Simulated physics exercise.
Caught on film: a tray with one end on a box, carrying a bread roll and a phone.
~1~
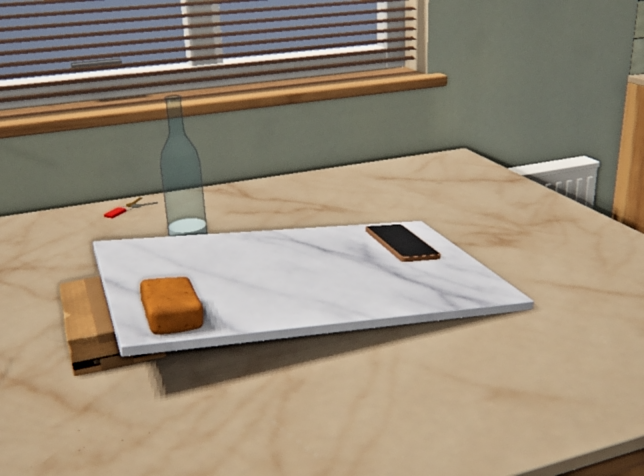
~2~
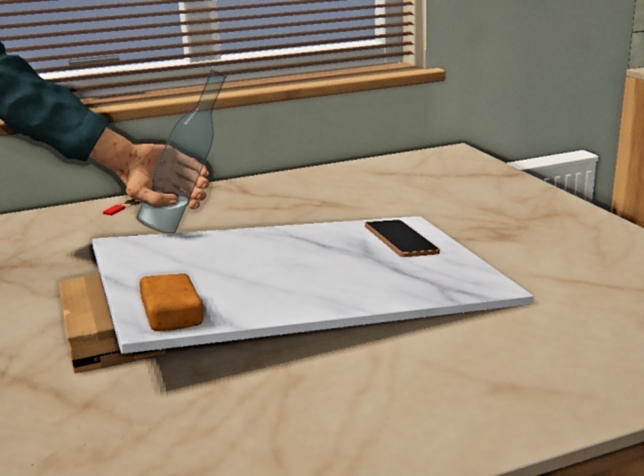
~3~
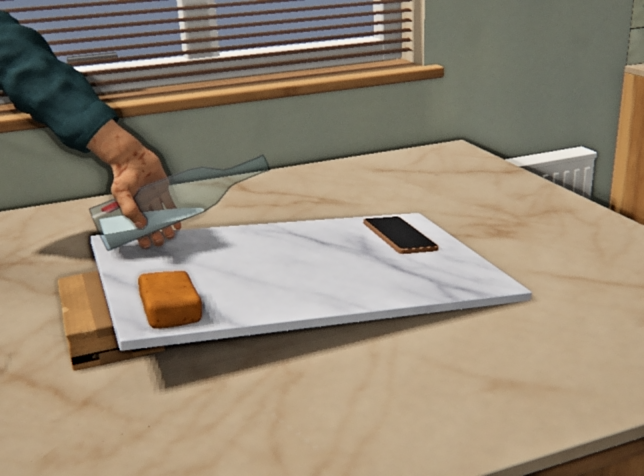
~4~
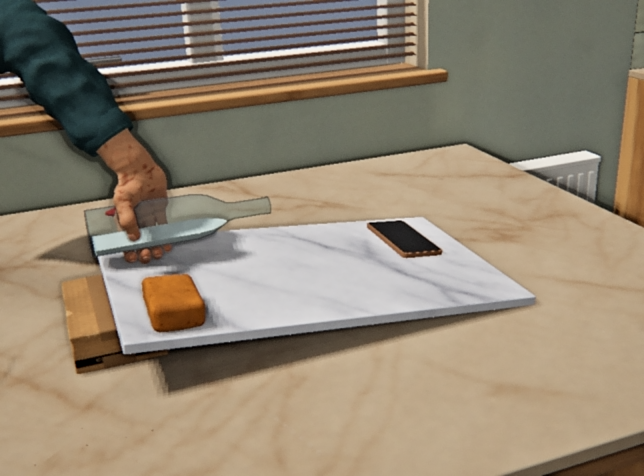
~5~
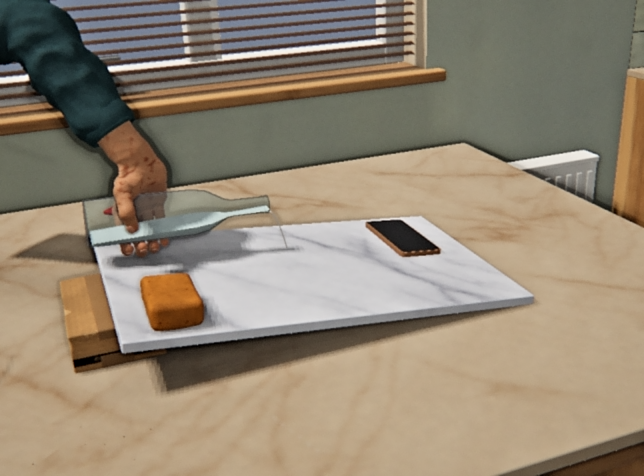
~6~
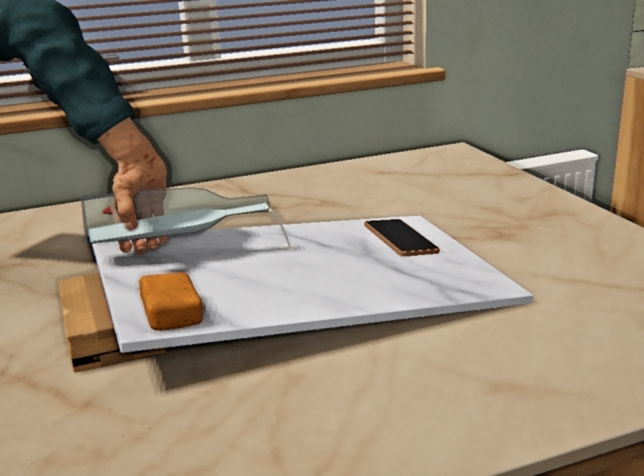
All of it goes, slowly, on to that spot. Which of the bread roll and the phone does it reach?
The bread roll escapes and the phone is reached.
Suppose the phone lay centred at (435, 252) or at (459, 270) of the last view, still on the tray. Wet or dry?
One: It gets wet. Two: It remains untouched.
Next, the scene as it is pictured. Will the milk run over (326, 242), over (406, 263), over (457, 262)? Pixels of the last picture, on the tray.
In turn: Reached, reached, in the puddle.
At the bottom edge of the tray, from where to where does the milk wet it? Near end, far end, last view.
Between (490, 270) and (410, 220).
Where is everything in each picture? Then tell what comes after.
In the first frame, the tray slopes down to the right; bottle (181, 172) nearly empty; bread roll (172, 304); phone (402, 242).
In the second frame, bottle (188, 149) tipped 30° with all of its load; bread roll (171, 301).
In the third frame, bottle (186, 194) tipped 75° with all of its load; phone (399, 234).
In the fourth frame, the tray slopes down to the right; bottle (184, 219) tipped 90° with all of its load; bread roll (174, 302).
In the fifth frame, the first of it lands; bottle (183, 213) tipped 95° with all of its load; phone (402, 237).
In the sixth frame, the first of it lands; bottle (182, 211) tipped 95° with all of its load; bread roll (171, 300); phone (401, 236).
Shortly, it runs down to the right; the bread roll is still dry; the phone is wet along its edge.
Then, it runs down to the right and off the end; the bread roll is still dry; the phone is wet along its edge.
At the finish, it runs down to the right and off the end; the bread roll is still dry; the phone is wet along its edge.
